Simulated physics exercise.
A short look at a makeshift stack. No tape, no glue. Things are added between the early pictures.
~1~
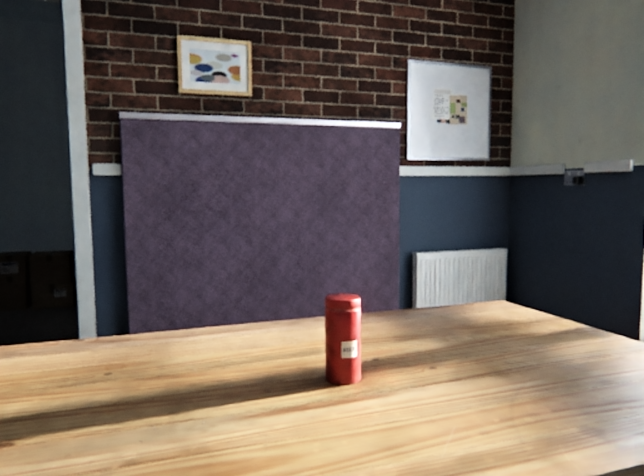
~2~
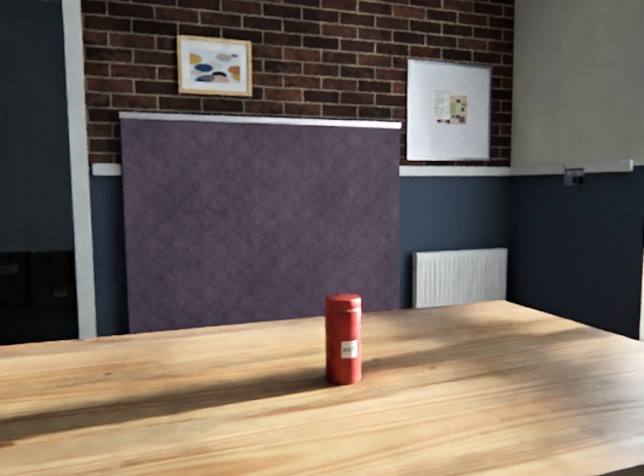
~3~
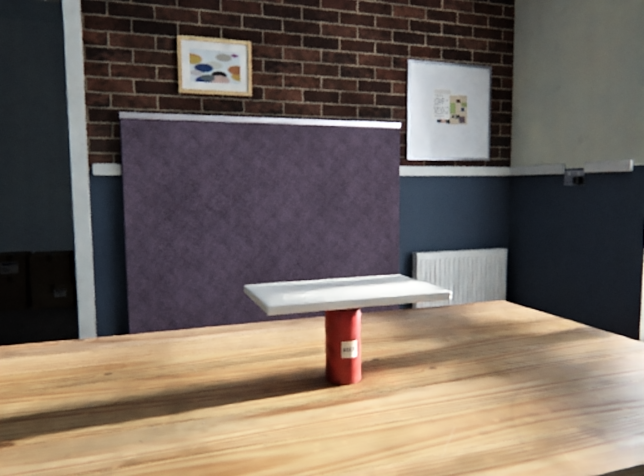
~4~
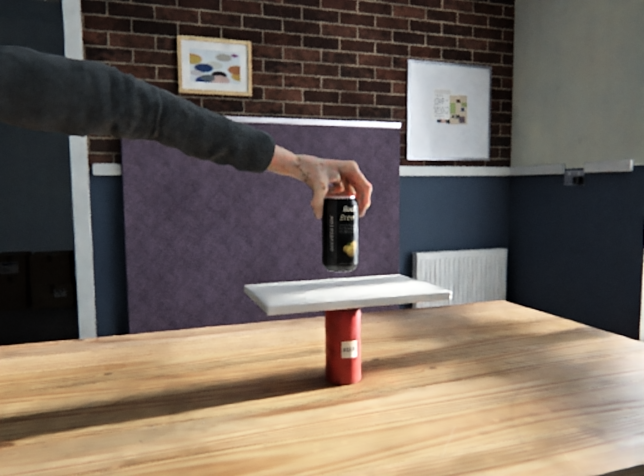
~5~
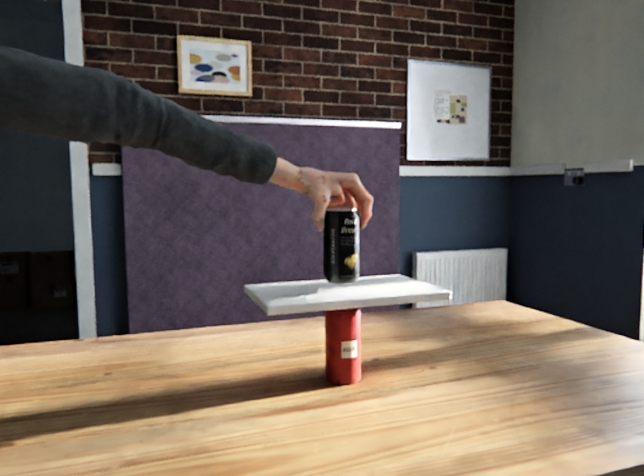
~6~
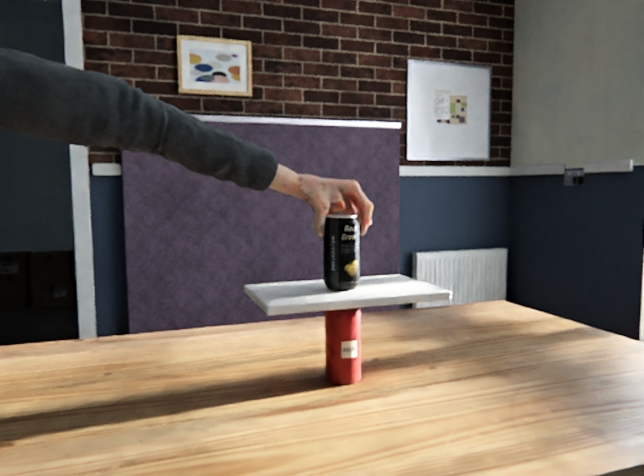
At the start, a red jar stands alone on a wooden table in front of a purple panel and a brick wall. A flat white board then appears across the top of the jar. A hand reaches in from the left, lowers a black can onto the board and keeps holding it.
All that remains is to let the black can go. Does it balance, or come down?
As it turns out, it keeps its balance.
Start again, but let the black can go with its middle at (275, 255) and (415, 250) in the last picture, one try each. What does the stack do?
First, it gives way; second, it loses its balance.
Then, 0.20 s after the last picture, nothing has stirred.
Then, 0.40 s after the last picture, black can resting near (342, 253).
At rest, all 3 in place. Seen from the same camera at the end, black can near (342, 253). The stack holds.
